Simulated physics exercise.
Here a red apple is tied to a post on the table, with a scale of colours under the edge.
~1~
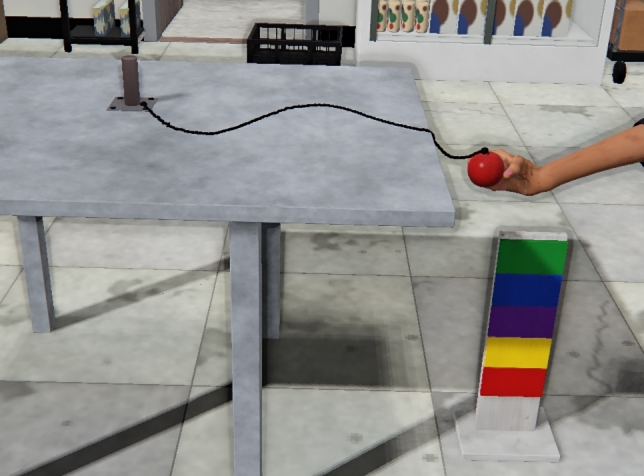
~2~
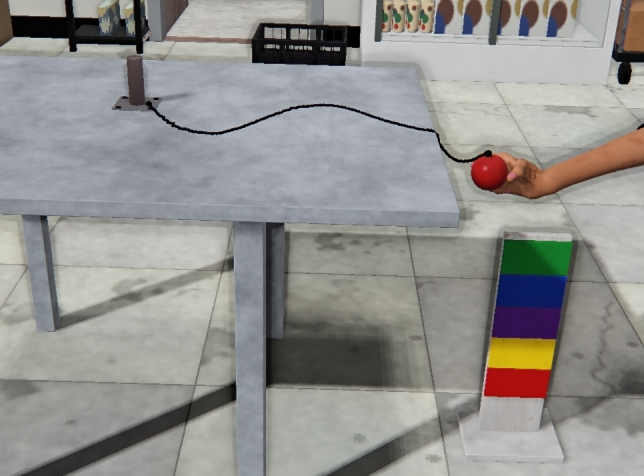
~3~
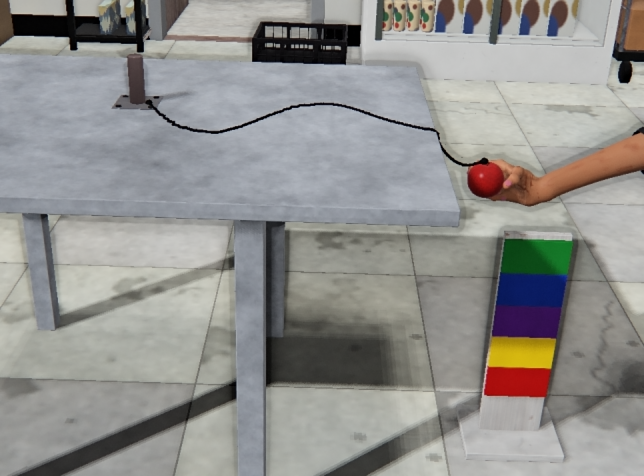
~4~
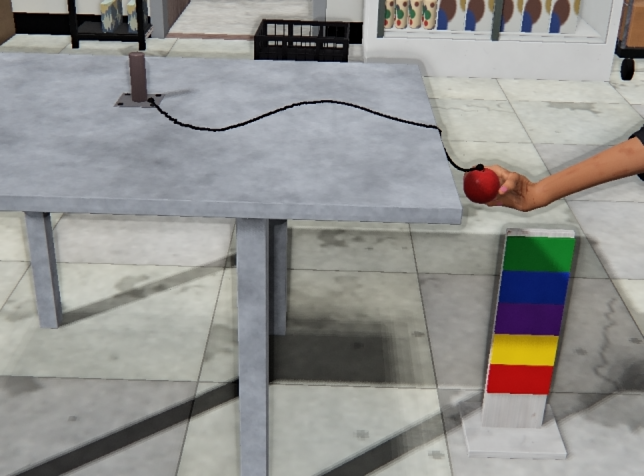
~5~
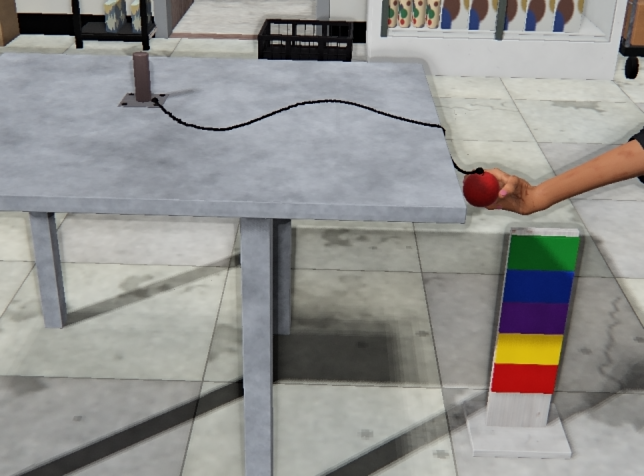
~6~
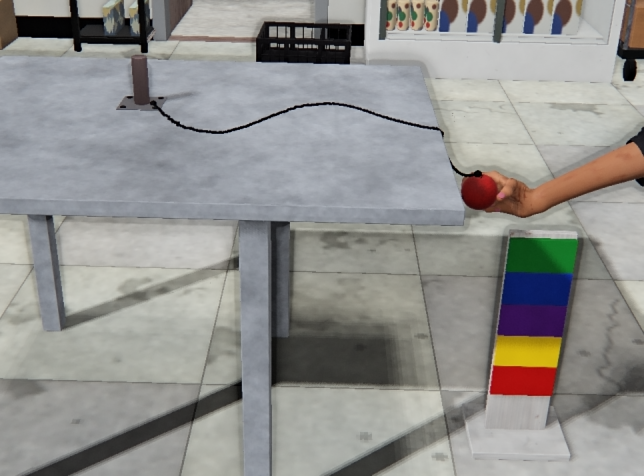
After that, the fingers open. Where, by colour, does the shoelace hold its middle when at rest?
By colour, at purple.
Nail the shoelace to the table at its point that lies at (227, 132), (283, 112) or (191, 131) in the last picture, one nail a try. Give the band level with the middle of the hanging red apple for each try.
Going through them one at a time, the answers are blue; green; blue.
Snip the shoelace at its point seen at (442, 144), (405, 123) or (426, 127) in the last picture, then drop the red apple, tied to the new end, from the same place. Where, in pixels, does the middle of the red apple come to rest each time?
About (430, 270), then (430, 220), then (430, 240).
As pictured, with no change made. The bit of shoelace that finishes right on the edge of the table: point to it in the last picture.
Approx. (350, 106).
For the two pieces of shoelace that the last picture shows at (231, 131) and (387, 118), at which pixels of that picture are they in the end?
Final spots: (285, 115), then (437, 185).
A little later, apple near (464, 304); level with purple.
Next, apple near (401, 298); level with purple.
Later still, apple near (439, 314); level with purple.
When it is over, apple near (426, 314); level with purple. Its middle rests at the purple band.
